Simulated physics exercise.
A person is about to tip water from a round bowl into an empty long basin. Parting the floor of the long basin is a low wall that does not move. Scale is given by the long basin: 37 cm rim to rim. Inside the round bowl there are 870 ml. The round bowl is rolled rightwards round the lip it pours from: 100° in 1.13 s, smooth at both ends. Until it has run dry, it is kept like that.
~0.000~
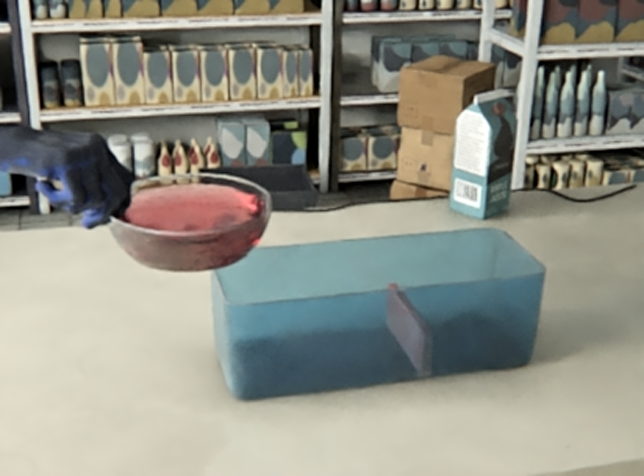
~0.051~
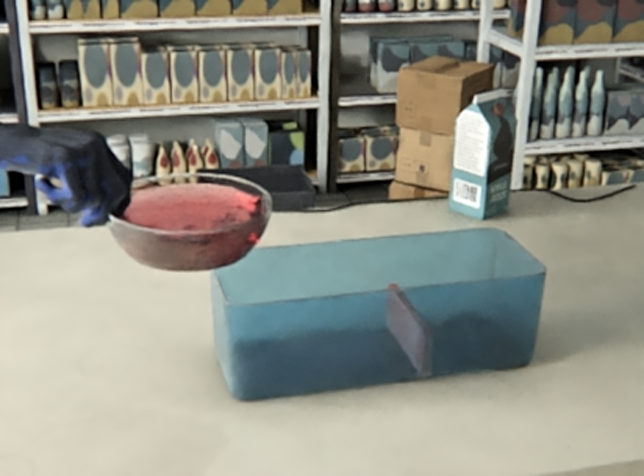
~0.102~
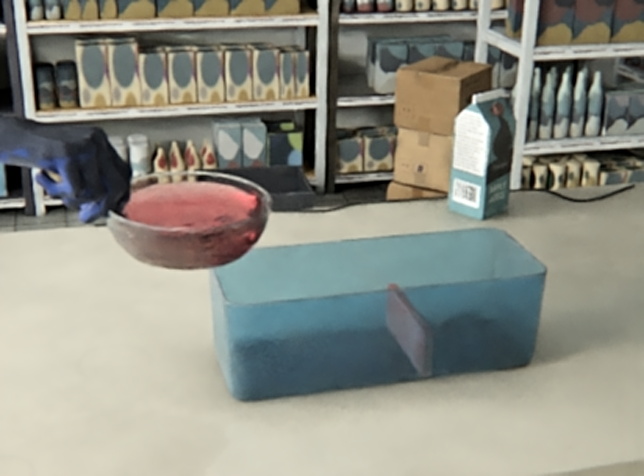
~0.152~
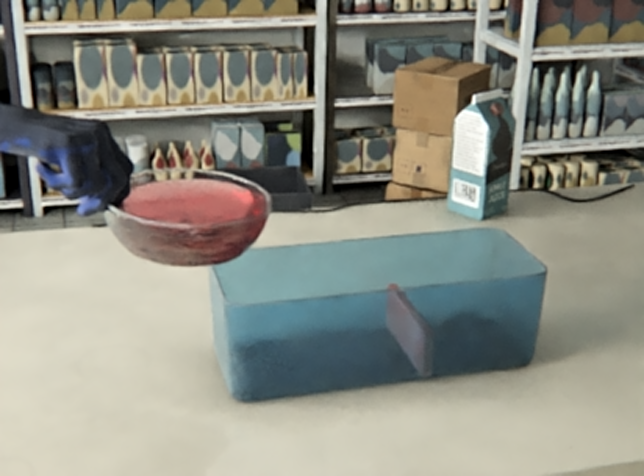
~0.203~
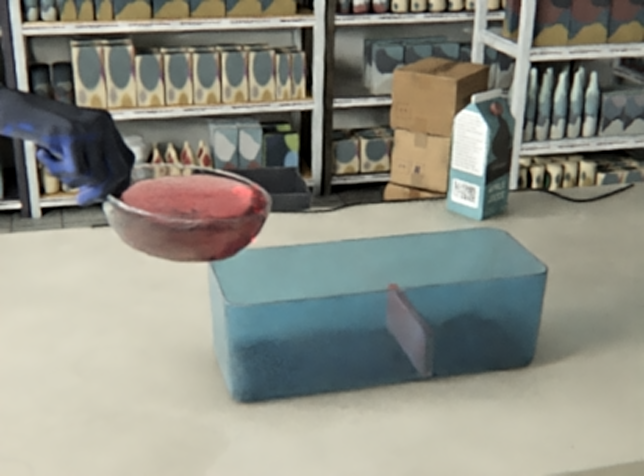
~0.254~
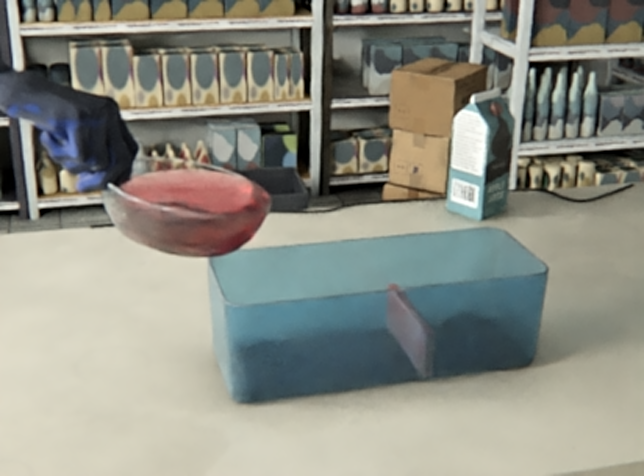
At the start, a dark-gloved hand at the left holds a round bowl of red liquid level beside a long blue basin with a low wall across its floor. The hand then rises slightly and slowly tilts the bowl a little to the right, while the basin stays still.
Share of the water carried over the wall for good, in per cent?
Near 6 per cent.
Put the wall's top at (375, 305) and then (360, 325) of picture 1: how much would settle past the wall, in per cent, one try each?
Respectively close to 10 and 55 %.
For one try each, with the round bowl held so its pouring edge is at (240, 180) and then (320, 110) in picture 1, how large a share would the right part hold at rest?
Some 5 and 70 per cent, in that order.
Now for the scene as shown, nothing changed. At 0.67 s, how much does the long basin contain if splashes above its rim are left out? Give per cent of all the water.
About 20%.
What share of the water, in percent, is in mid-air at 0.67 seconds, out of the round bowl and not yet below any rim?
Share: Roughly 42 per cent.
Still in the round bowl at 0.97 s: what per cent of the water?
About 1 per cent.
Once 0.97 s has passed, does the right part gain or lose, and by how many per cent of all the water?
Net change: A rise of about 3 %.
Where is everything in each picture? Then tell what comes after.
Tilt 0°; pouring edge (269, 197); surface from (109, 214) to (265, 203); the long basin's rim runs from (217, 279) to (524, 251); the wall's top is at (409, 308), in the first frame.
Tilt 1°; pouring edge (269, 197); surface from (108, 214) to (265, 203), in the second frame.
Tilt 2°; pouring edge (269, 197); surface from (108, 212) to (265, 201), in the third frame.
Tilt 4°; pouring edge (268, 197); surface from (107, 208) to (264, 199), in the fourth frame.
Tilt 8°; pouring edge (268, 197); surface from (107, 203) to (264, 195), in the fifth frame.
Tilt 12°; pouring edge (268, 197); surface from (107, 196) to (266, 191); 1 per cent is over the edge, in the sixth frame.
After 0.67 s the tilt is 64° and 37 per cent is still to pour, 21 is left of the wall and 0 right of it.
After 0.97 s the tilt is 95° and 1 per cent is still to pour, 87 is left of the wall and 3 right of it.
After 1.29 s the tilt is 100° and 0 per cent is still to pour, 92 is left of the wall and 6 right of it.
After 1.63 s the tilt is 100° and 0 per cent is still to pour, 92 is left of the wall and 6 right of it.
In the end 92 per cent lies left of the wall, 6 right of it and 2 outside.
